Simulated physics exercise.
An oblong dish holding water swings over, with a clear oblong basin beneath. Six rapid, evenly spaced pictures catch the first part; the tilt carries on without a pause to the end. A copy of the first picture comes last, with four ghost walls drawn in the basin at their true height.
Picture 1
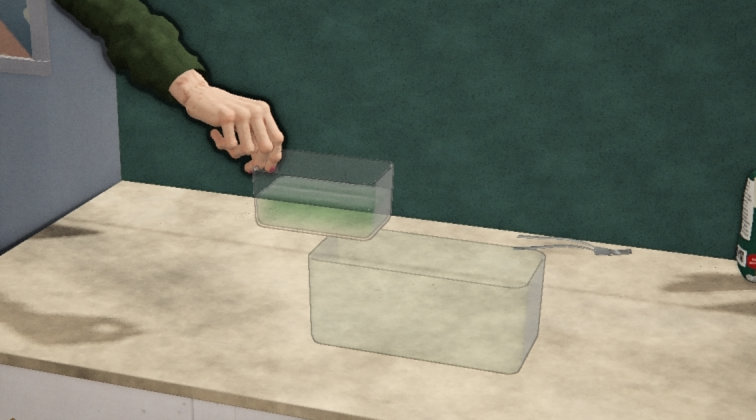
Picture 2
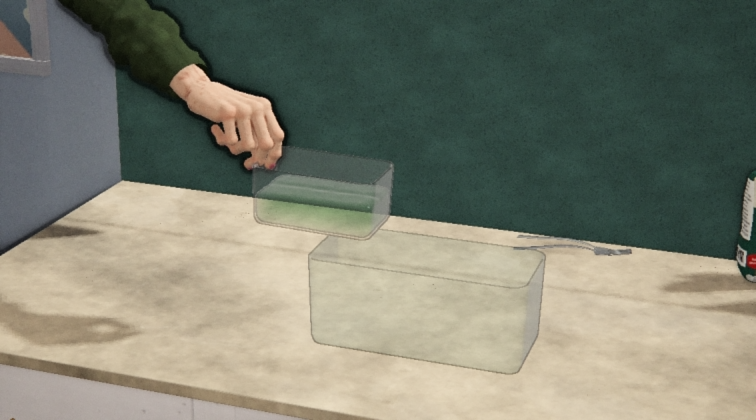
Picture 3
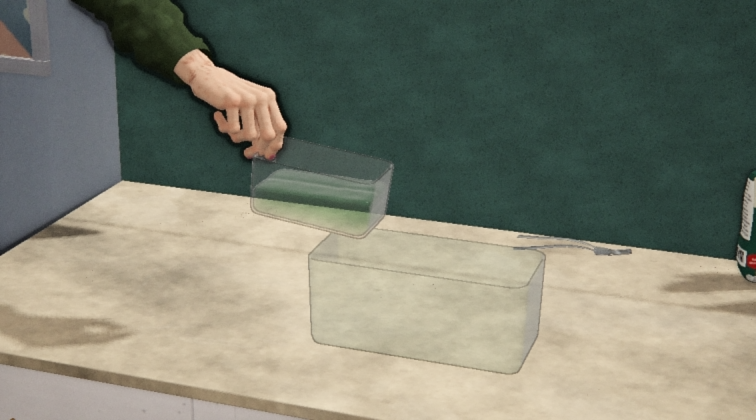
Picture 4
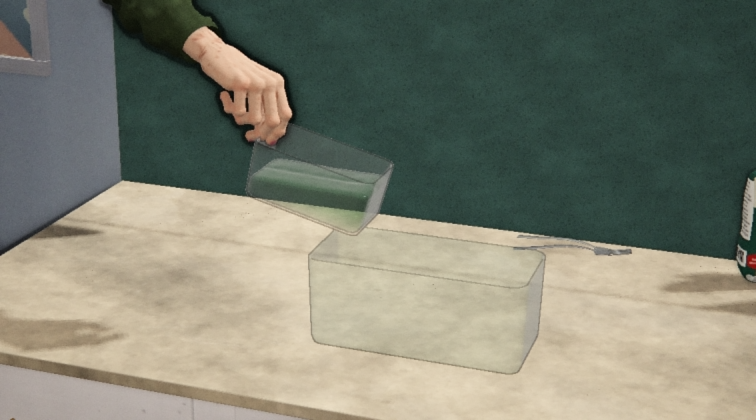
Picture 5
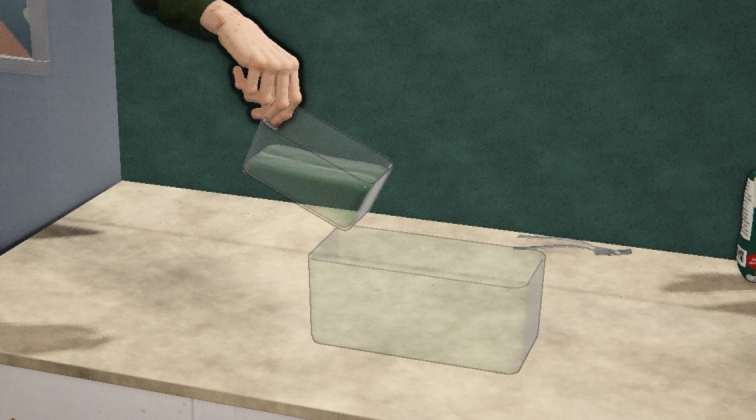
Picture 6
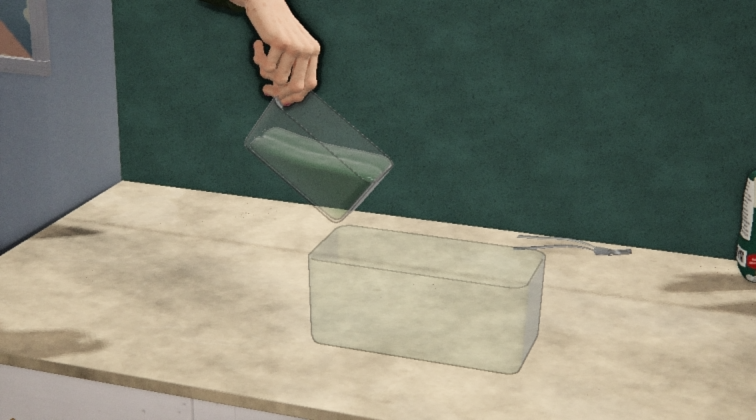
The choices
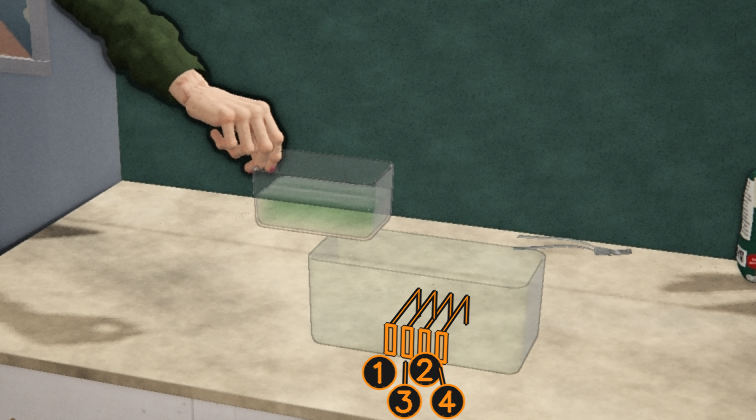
A hand tilts a clear oblong dish of water rightward above a larger clear basin.
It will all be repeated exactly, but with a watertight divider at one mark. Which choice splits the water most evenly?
Go for 4.
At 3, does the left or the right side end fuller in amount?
More ends on the right.
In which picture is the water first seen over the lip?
Picture 6.
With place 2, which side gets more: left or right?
More ends on the right.
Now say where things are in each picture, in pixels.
In the first picture, upright, lip at (383, 173); basin from (312, 340) to (522, 374); nothing has left yet.
In the second picture, upright, lip at (383, 173); nothing has left yet.
In the third picture, tipped about 6°, lip at (383, 173); nothing has left yet.
In the fourth picture, tipped about 14°, lip at (383, 173); nothing has left yet.
In the fifth picture, tipped about 24°, lip at (383, 173); nothing has left yet.
In the sixth picture, tipped about 36°, lip at (383, 173); water is over the lip, down to (383, 173).
On the marked copy, 1 at (388, 359); 2 at (422, 365); 3 at (405, 362); 4 at (439, 368).
With 1, about 8 % ends left of the wall and 89 % right of it; 3 % is lost outside.
With 2, about 18 % ends left of the wall and 80 % right of it.
With 3, about 12 % ends left of the wall and 85 % right of it; 3 % is lost outside.
With 4, about 50 % ends left of the wall and 46 % right of it; 4 % is lost outside.
